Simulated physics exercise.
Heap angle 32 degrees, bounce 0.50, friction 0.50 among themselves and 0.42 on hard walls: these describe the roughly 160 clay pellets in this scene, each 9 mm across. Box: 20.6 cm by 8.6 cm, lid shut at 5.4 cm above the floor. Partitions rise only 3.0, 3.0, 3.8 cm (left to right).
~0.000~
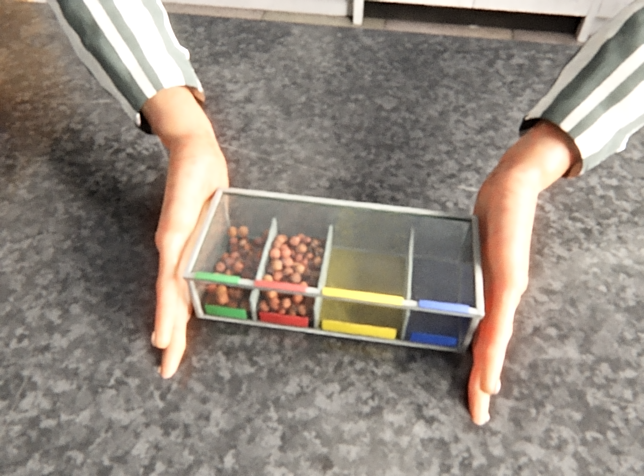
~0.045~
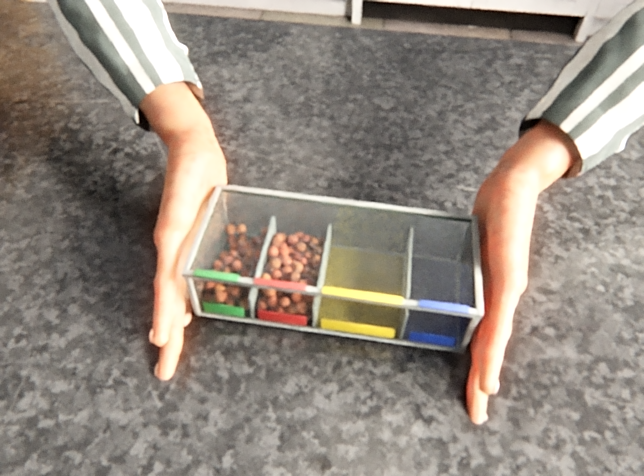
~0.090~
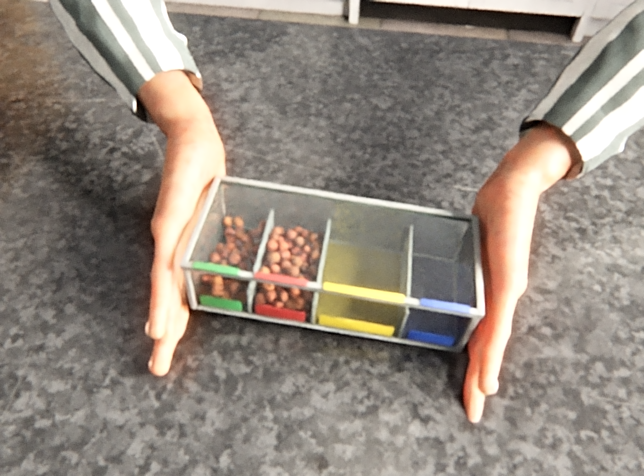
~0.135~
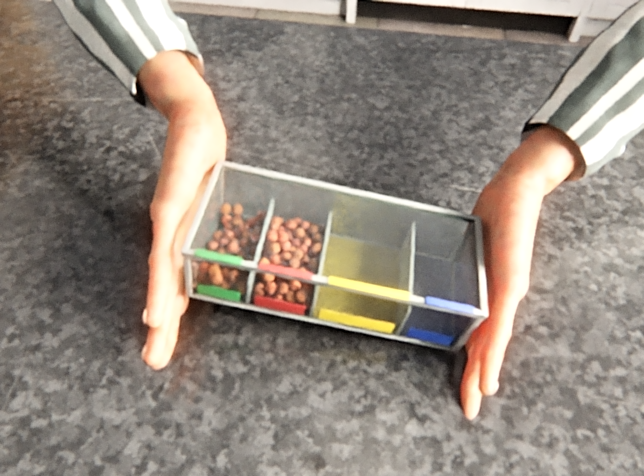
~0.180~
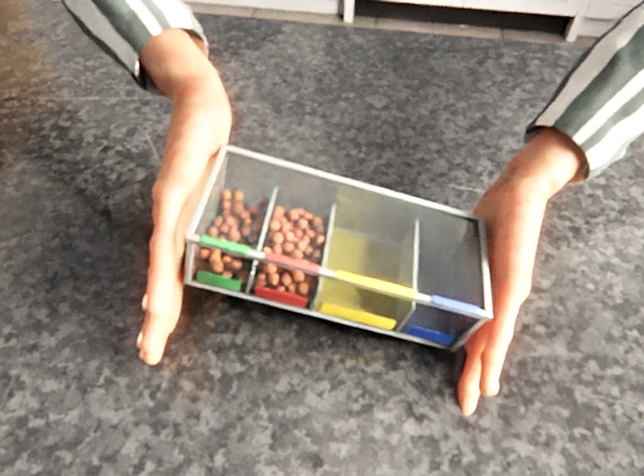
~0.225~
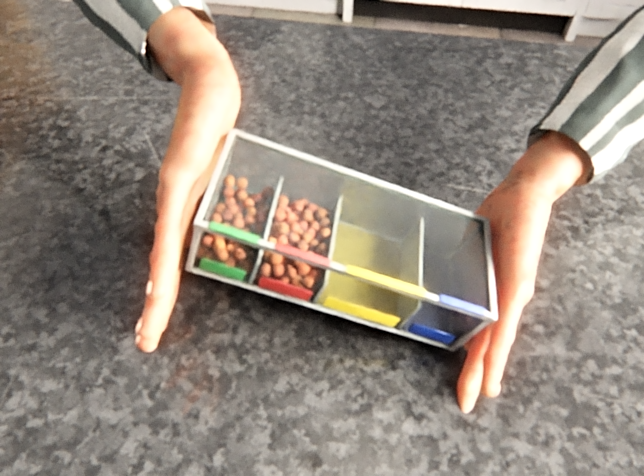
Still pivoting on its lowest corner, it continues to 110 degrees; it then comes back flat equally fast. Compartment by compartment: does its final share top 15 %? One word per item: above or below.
In order - red: Below; blue: Above; green: Below; yellow: Above.
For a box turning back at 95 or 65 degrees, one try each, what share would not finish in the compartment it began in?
About 70 and 10 per cent.
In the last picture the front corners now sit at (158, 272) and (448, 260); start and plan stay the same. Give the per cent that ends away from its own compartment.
It would come to roughly 55 percent.
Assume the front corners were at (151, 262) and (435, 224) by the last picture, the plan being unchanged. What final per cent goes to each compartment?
Final shares, in per cent - red: 15, blue: 0, green: 85, yellow: 0.
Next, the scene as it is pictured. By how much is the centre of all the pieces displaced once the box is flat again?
Roughly 12.0 cm.
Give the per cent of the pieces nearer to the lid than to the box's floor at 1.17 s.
80 per cent, give or take.
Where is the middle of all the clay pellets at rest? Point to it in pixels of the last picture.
Approximately (418, 293) in the last picture.
Then, at 1.17 s, tilt 110 degrees; red 40 %, blue 20 %, green 25 %, yellow 20 %.
After 1.80 s, tilt 49 degrees; blue 65 %, yellow 35 %.
After 2.47 s, tilt 0 degrees; blue 65 %, yellow 30 %.
At rest (2.9 s), red 0 %, blue 65 %, green 0 %, yellow 30 %.
